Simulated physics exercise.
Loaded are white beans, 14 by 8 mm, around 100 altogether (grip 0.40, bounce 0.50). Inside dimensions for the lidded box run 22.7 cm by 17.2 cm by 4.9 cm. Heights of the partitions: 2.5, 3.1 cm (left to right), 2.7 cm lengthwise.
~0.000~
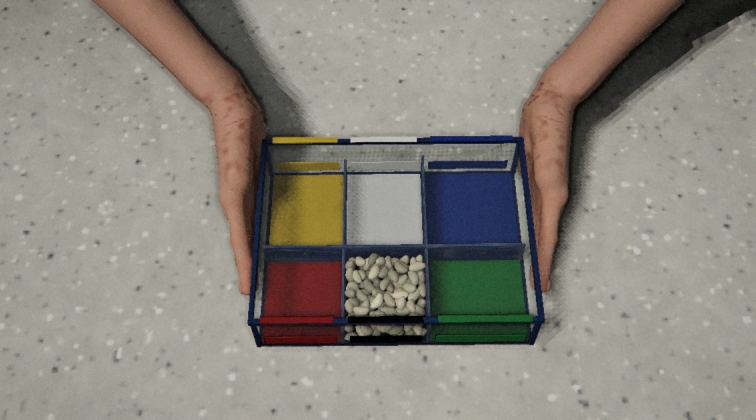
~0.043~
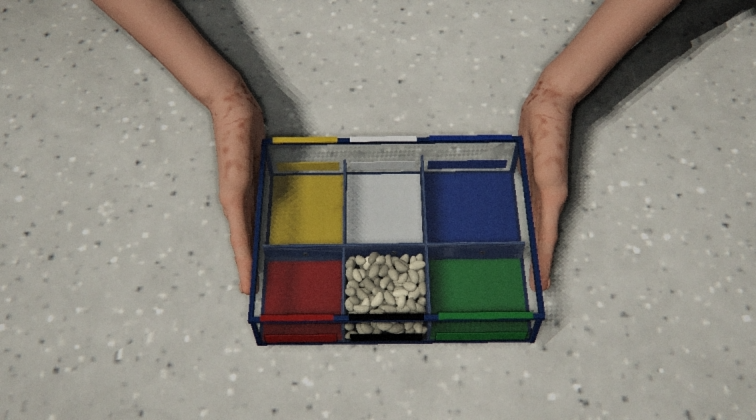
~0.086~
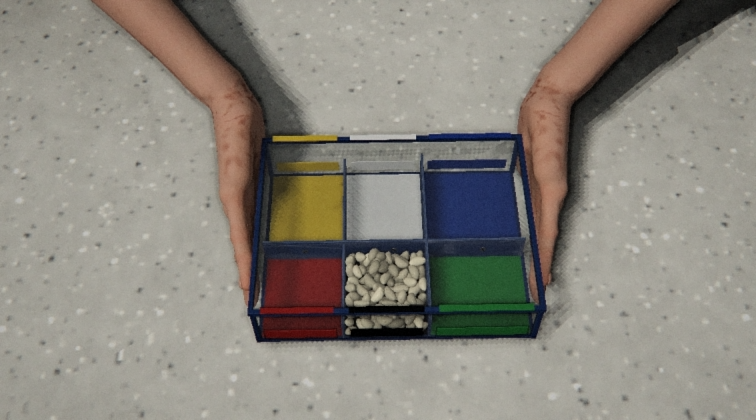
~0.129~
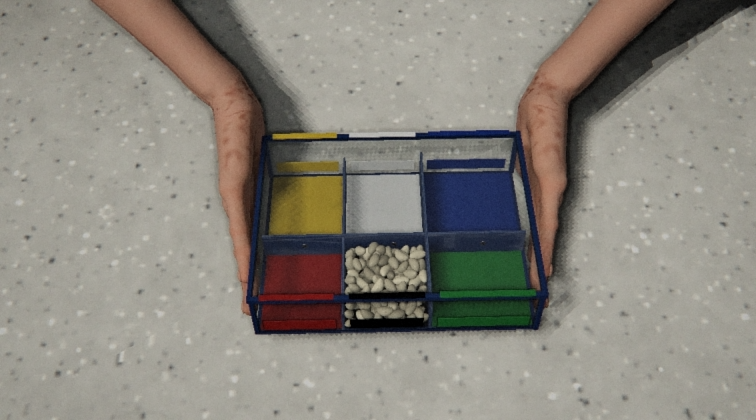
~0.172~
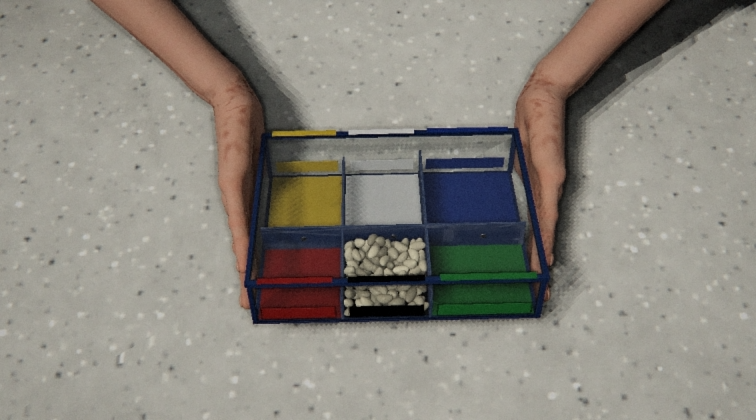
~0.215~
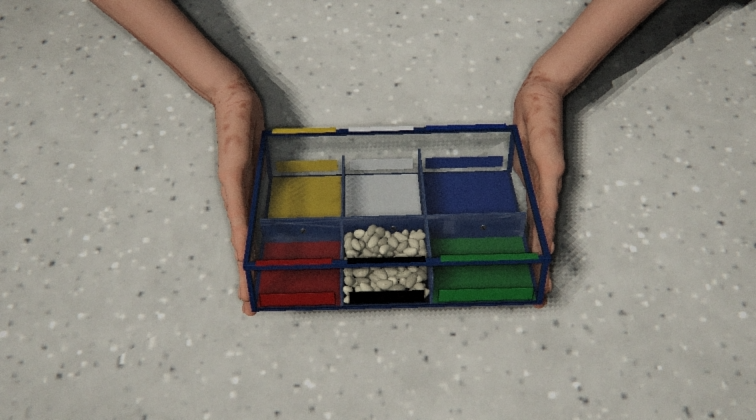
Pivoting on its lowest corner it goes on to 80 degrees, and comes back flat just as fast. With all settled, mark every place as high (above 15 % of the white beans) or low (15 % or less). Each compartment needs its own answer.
Red compartment: Low; blue compartment: Low; green compartment: Low; yellow compartment: Low; white compartment: High; black compartment: High.
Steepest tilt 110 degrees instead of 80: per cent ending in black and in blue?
With that change, black ends at 0 percent while blue ends at 15 percent.
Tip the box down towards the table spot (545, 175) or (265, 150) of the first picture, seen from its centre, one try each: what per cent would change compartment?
About 50 per cent on the first try and 70 per cent on the second.
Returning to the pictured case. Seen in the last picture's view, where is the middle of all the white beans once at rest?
In the last view, approximately (382, 206).
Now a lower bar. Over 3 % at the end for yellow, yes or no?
As for yellow, indeed so.
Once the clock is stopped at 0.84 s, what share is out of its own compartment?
Roughly 20 per cent.
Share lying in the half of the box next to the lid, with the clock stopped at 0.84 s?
Roughly 40 per cent.
After 0.84 s, tilt 79 degrees; white 20 %, black 80 %.
After 1.25 s, tilt 34 degrees; blue 5 %, yellow 10 %, white 45 %, black 45 %.
After 1.75 s, tilt 0 degrees; blue 5 %, yellow 10 %, white 45 %, black 45 %.
In the end, at 2.4 s, red 0 %, blue 5 %, green 0 %, yellow 10 %, white 45 %, black 45 %.
